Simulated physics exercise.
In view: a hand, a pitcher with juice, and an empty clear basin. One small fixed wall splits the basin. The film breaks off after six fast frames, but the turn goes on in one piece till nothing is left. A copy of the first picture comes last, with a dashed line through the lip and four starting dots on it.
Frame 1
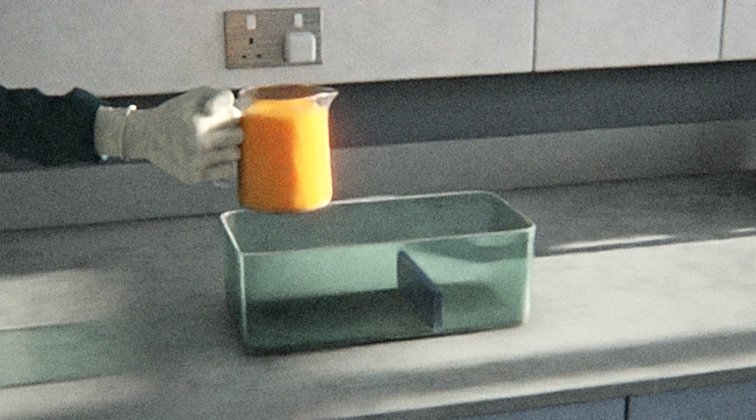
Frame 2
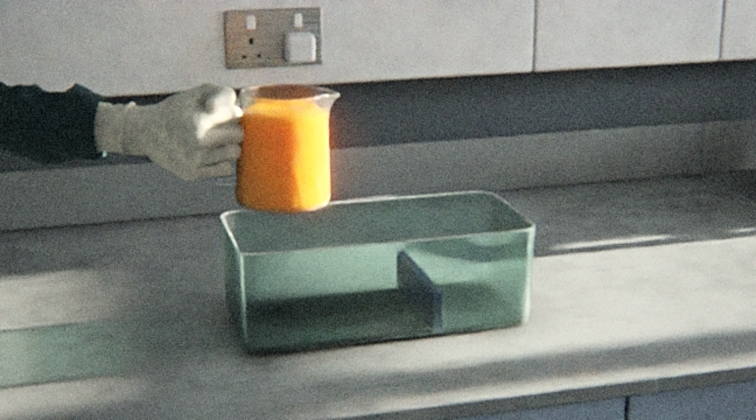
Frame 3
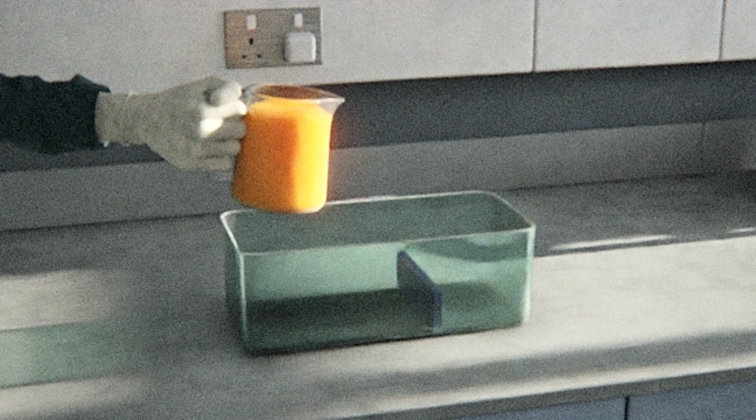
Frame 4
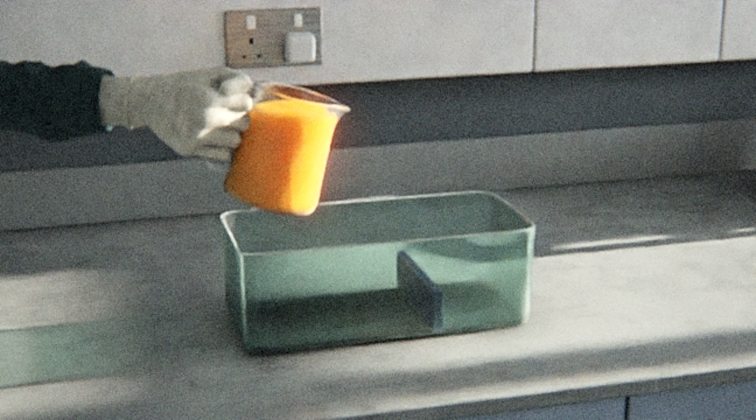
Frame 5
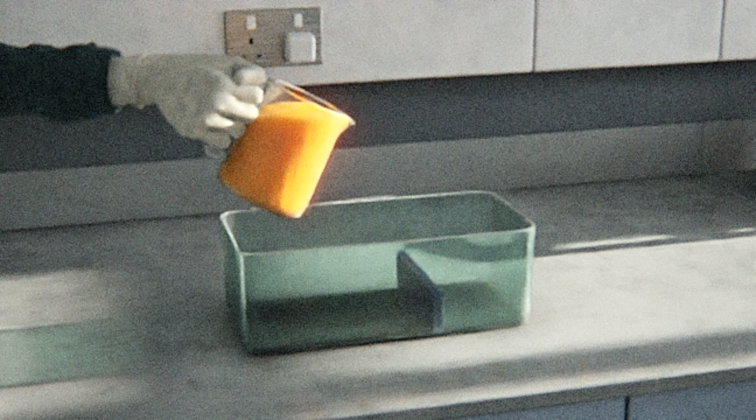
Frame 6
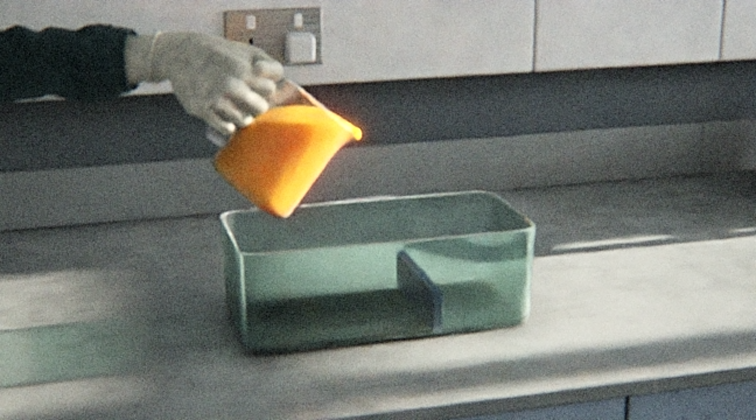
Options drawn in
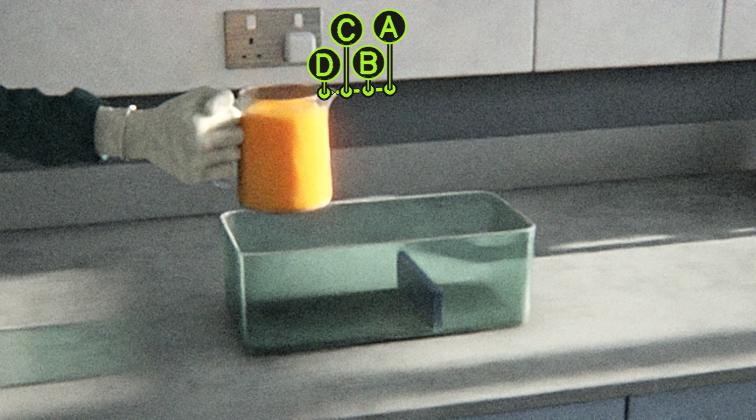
On a grey counter below a wall socket, a gloved hand holds a clear pitcher of orange juice above an empty clear basin with a low divider, then gradually tilts it to the right until juice reaches the lip.
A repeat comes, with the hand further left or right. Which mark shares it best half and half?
The answer is place B.
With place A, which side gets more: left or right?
The right side.
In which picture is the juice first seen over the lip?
In picture 6.
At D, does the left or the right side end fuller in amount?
The left side.
On the marked copy, A at (389, 88); B at (368, 90); C at (346, 91); D at (324, 92).
For place A, about 13 % ends left of the wall and 84 % right of it.
For place B, about 48 % ends left of the wall and 51 % right of it.
For place C, about 88 % ends left of the wall and 10 % right of it.
For place D, about 92 % ends left of the wall and 5 % right of it; 3 % is lost outside.
